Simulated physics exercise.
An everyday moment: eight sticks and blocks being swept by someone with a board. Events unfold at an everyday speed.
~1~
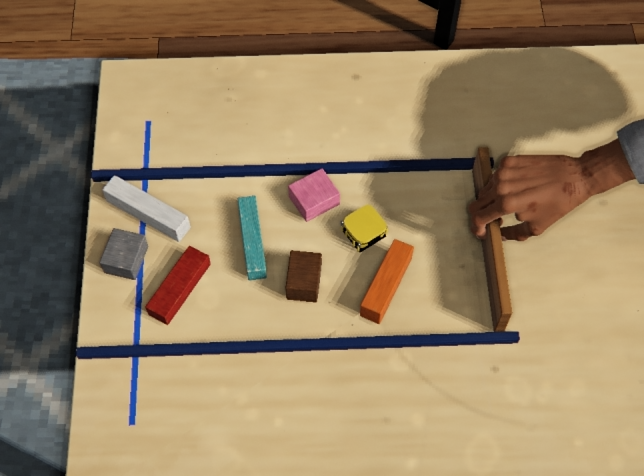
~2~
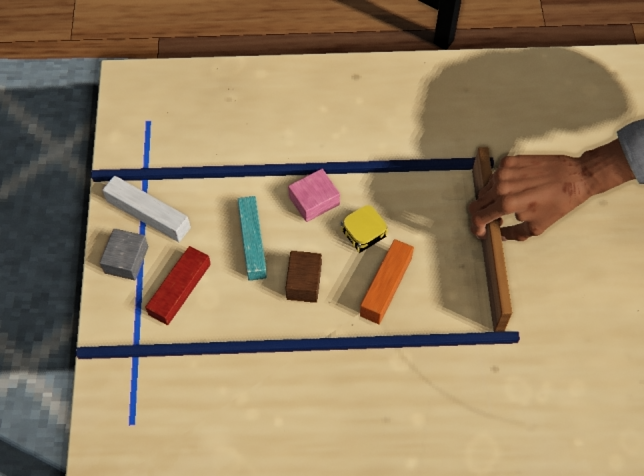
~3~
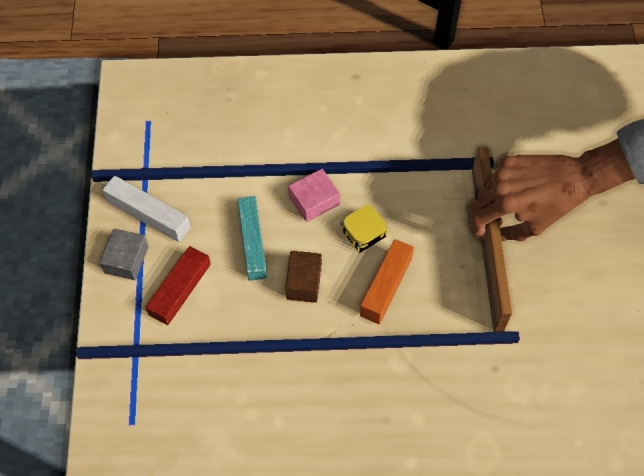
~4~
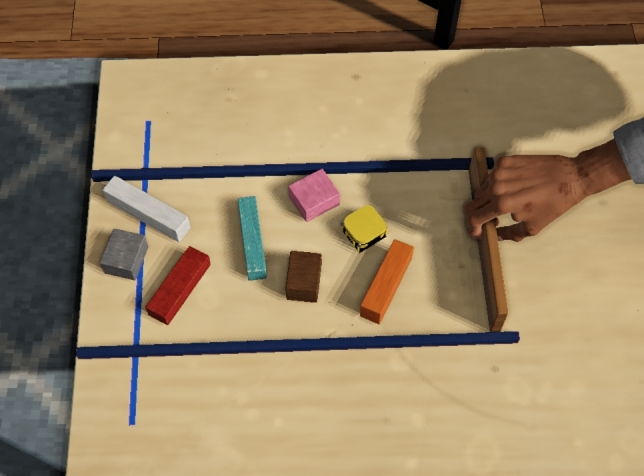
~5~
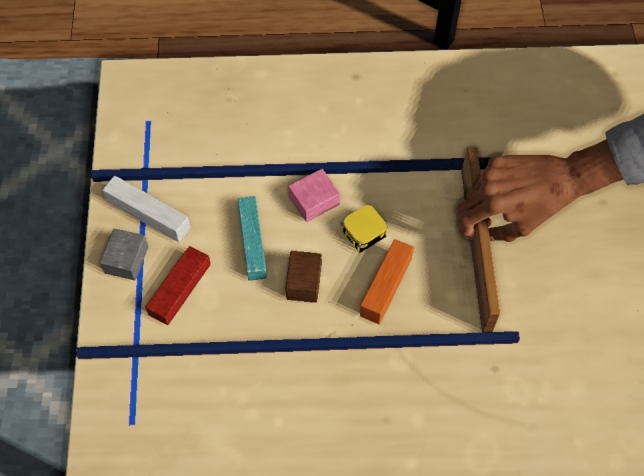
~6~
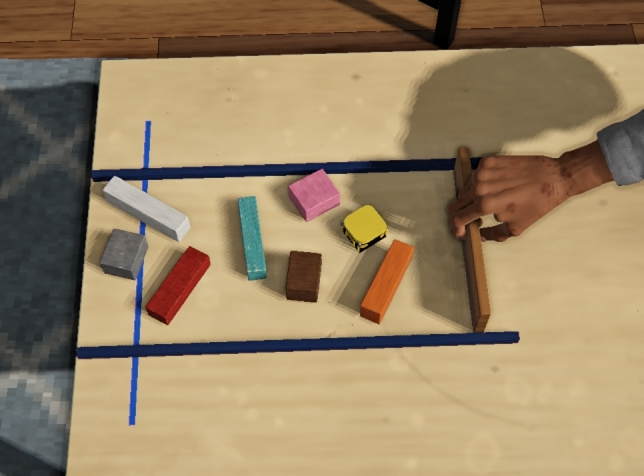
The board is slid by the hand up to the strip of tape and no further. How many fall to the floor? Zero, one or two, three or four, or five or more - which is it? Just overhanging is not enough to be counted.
It is three or four.
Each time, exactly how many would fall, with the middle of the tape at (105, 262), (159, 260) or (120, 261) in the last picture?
In order, 5, 3 and 4.
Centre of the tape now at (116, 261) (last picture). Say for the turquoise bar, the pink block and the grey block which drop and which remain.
The turquoise bar falls; the pink block does not fall; the grey block tumbles off.
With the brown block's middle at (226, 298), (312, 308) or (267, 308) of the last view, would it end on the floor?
Per position, it is not dislodged / is not dislodged / is not dislodged.
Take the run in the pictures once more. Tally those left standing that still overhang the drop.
The number would be 1.
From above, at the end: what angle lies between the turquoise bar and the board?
The angle is some 10°.
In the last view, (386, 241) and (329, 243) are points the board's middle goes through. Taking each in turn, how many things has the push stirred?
Moved so far: 2, later 4.
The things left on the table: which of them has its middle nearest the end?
The one out in front is the turquoise bar.
Soon after, none off yet; grey block at rest near (124, 254); white bar at rest near (147, 209); red bar at rest near (179, 285).
At rest, the number that fall off is three or four; fallen, red bar, white bar and grey block.
